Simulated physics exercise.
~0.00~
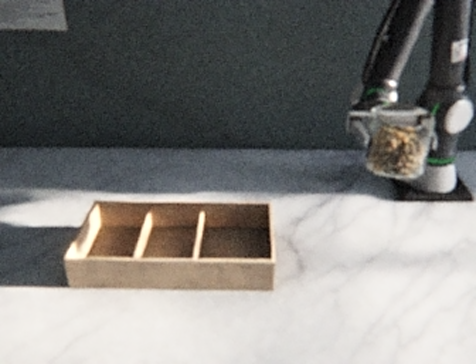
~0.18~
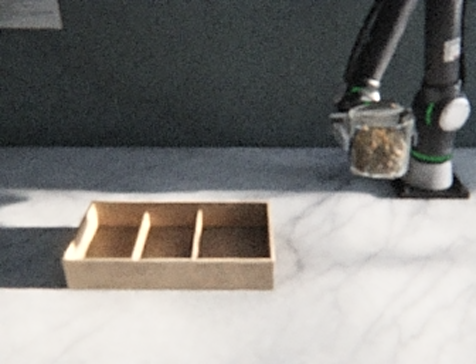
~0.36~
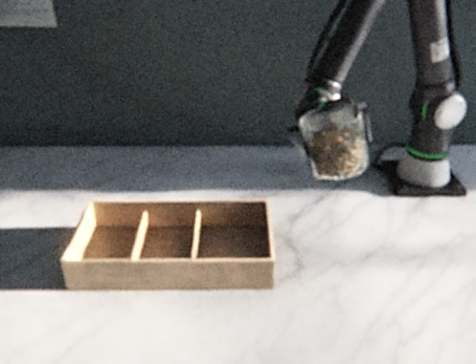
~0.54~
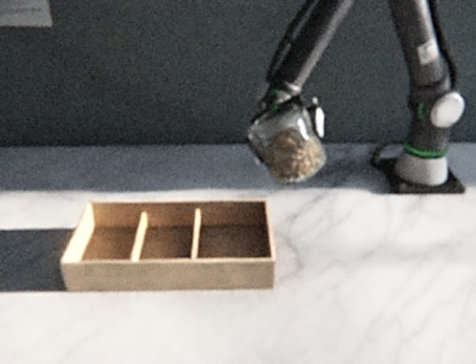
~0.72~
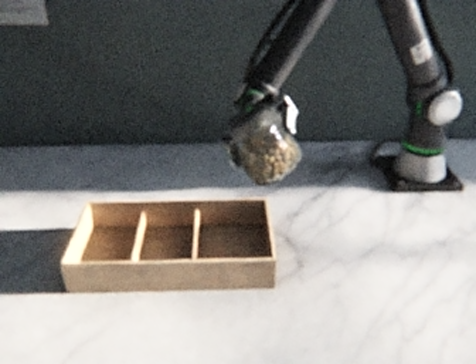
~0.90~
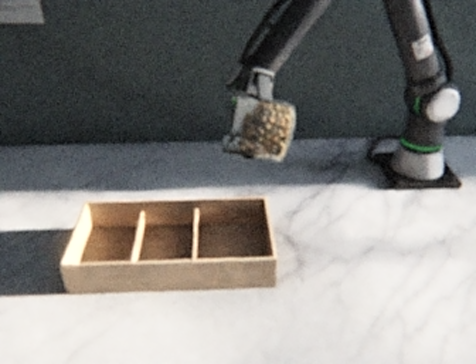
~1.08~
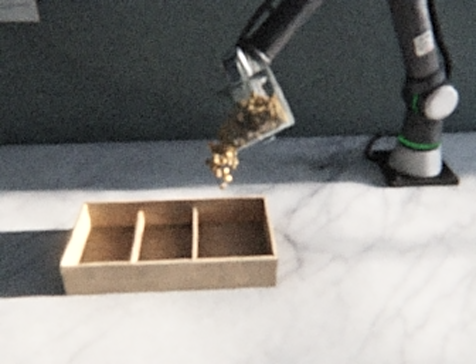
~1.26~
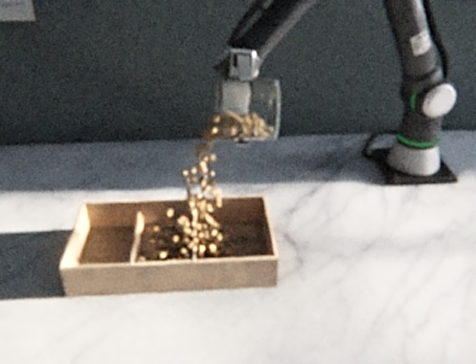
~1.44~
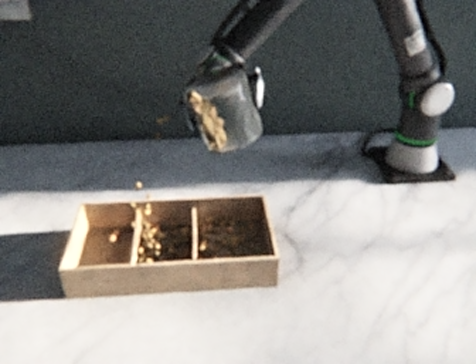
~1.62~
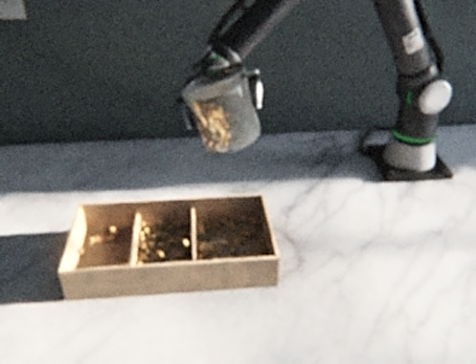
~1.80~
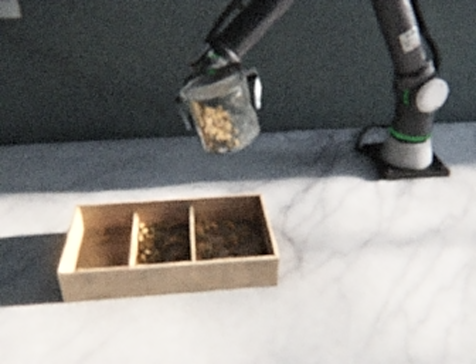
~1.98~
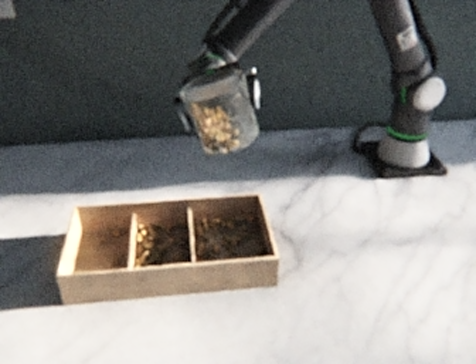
A dark robot arm, its base at the right of a pale marbled tabletop before a dark wall, holds a clear beaker of tan chickpeas, seen from the front and slightly above. A shallow wooden box with three compartments sits at the left. The arm carries the beaker left, tilting it gradually, then raises it onto its side. Chickpeas spill out and pour into the right and middle compartments. The beaker moves farther left while tipping back up, and a few last pieces drop into the left compartment. It ends leaning above the box, still partly filled, with chickpeas scattered below.
